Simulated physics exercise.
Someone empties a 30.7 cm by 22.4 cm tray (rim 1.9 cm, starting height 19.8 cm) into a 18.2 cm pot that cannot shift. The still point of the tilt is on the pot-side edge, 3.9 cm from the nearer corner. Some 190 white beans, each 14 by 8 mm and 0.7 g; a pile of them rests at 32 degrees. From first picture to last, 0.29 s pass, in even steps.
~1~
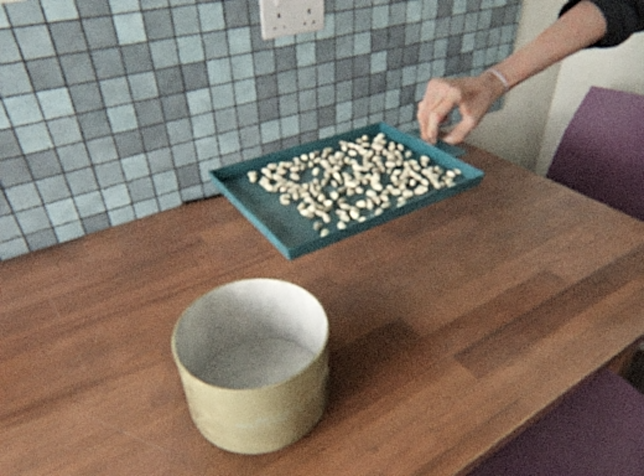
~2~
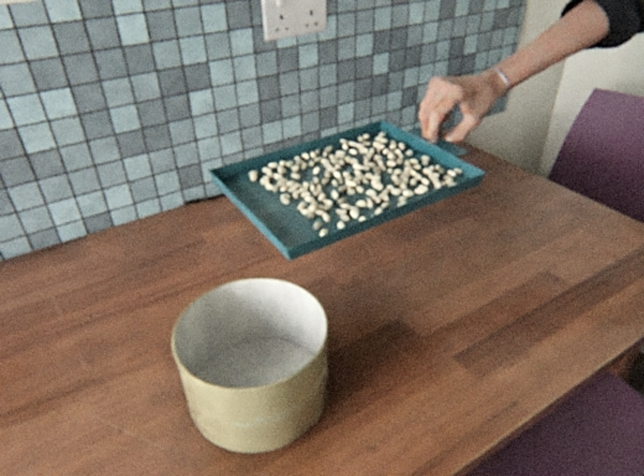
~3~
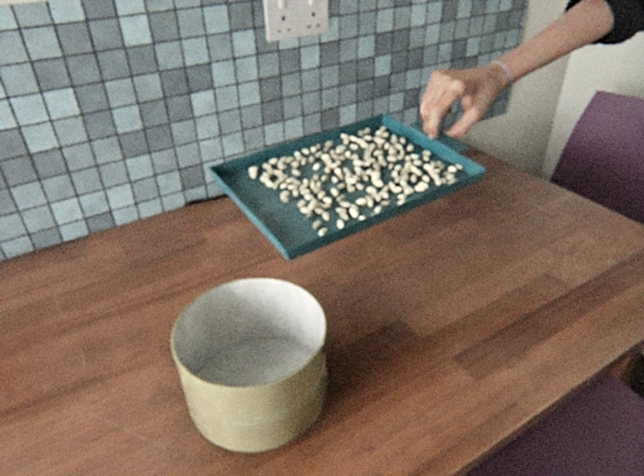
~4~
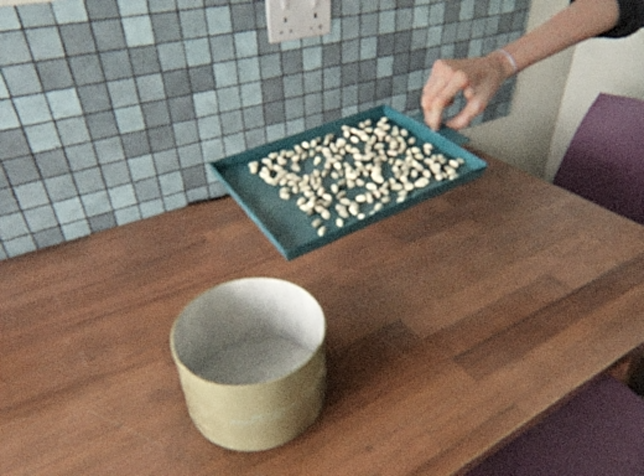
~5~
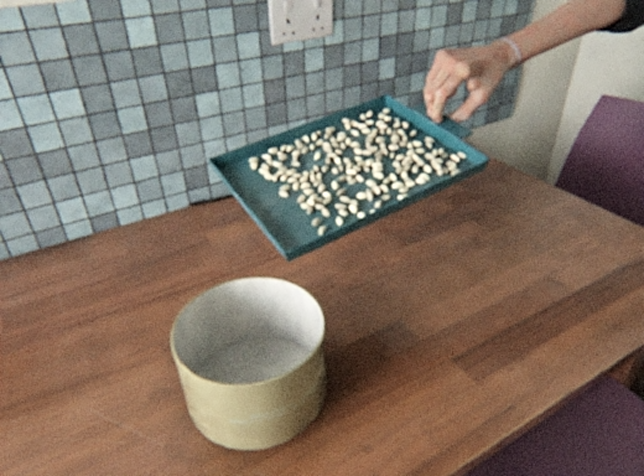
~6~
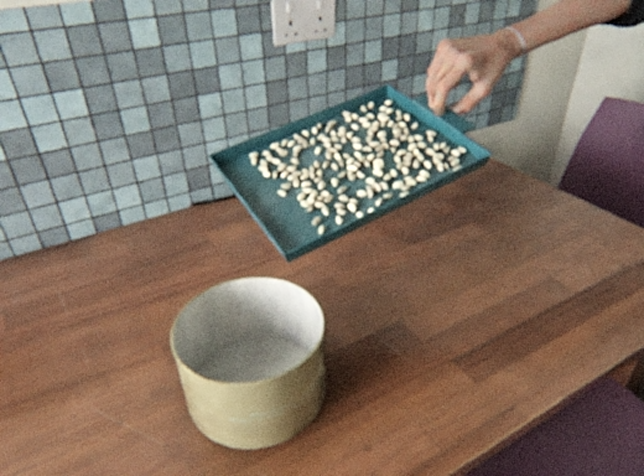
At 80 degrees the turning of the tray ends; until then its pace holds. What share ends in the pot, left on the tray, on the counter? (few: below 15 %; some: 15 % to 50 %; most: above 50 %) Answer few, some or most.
Pot: Most, tray: Few, counter: Few.
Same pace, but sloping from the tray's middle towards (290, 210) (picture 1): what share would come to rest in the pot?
About 60 per cent.
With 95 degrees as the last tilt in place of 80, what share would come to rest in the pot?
It would be near 95 per cent.
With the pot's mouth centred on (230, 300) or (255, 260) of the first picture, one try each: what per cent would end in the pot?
Some 25 and 0 per cent.
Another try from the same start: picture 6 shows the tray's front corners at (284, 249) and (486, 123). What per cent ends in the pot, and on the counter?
Pot 70, counter 5.
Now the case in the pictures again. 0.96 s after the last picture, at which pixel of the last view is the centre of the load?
At about (305, 228).
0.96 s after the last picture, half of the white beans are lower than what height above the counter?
Some 24 cm.
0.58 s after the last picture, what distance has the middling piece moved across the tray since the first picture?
Some 11 cm.
Then, 0.58 s after the last picture, tilt 45 degrees; the tray holds 100 %, the pot 0 %.
Then, 0.96 s after the last picture, tilt 65 degrees; the tray holds 85 %, the pot 10 %.
Then, 1.44 s after the last picture, tilt 80 degrees; the tray holds 25 %, the pot 60 %.
In the end, pot 90 %, tray 5 %, counter 5 %.
